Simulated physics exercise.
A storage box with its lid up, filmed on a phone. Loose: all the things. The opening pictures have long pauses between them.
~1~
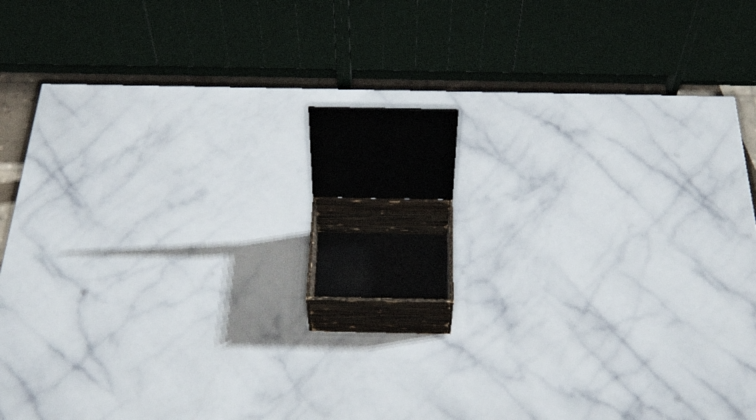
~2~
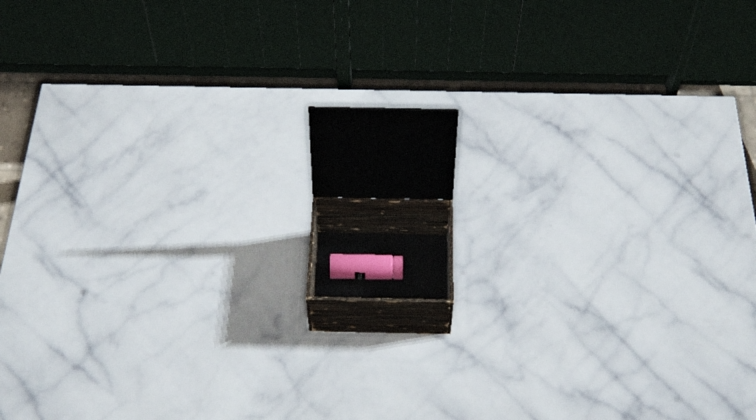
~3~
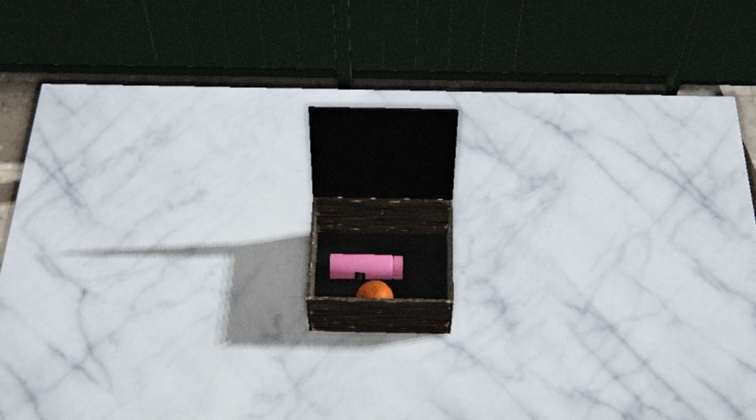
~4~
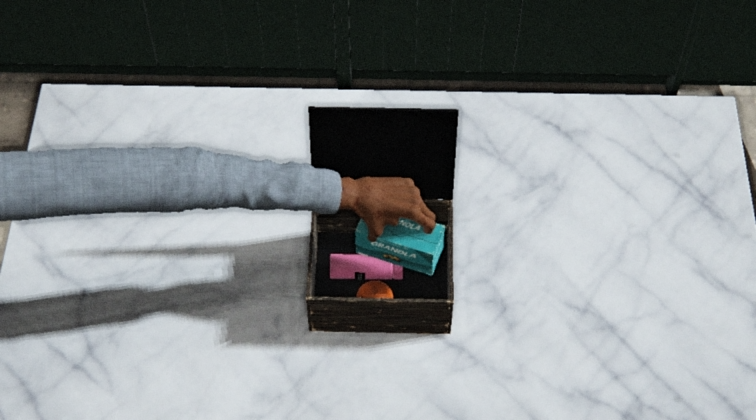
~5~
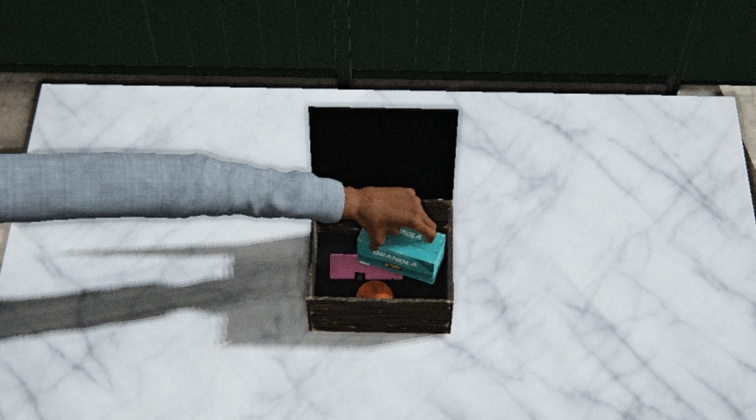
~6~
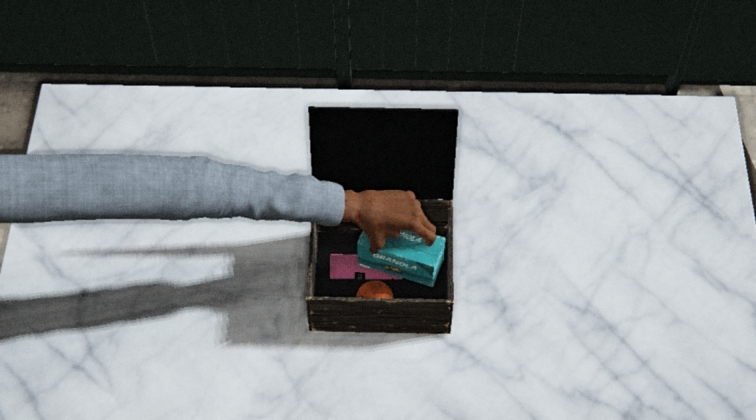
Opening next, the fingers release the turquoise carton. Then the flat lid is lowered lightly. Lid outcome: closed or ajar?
Lid down.
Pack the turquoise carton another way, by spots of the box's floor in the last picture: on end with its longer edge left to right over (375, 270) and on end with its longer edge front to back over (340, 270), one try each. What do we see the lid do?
On the first try the lid stays partly open, and on the second it stays partly open.
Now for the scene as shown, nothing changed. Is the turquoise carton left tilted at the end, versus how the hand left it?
Looking at the last picture, it is left as set.
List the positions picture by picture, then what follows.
The last thing is not in view yet, in the first frame.
The last thing is not in view yet; pink shaker (367, 267), in the second frame.
The last thing is not in view yet; pink shaker (367, 267), in the third frame.
Coming down; turquoise carton (400, 239); pink shaker (367, 267), in the fourth frame.
Coming down; turquoise carton (401, 248); pink shaker (367, 267), in the fifth frame.
Put in, still held; turquoise carton (401, 251); pink shaker (367, 267), in the sixth frame.
Then, 0.60 s after the last picture, turquoise carton tipped 51° from how it was near (397, 268); pink shaker rolled about its own width.
Then, 1.40 s after the last picture, lid 70° above the rim; turquoise carton slid a little near (382, 261); pink shaker rolled about its own width; orange ball rolled a little.
Then, 2.00 s after the last picture, lid 24° above the rim; turquoise carton slid a little near (382, 261); pink shaker rolled about its own width; orange ball rolled a little.
At rest, lid shut; moved from the start, pink shaker and turquoise carton; orange ball in place. Seen from the same camera at the end, turquoise carton near (382, 261).
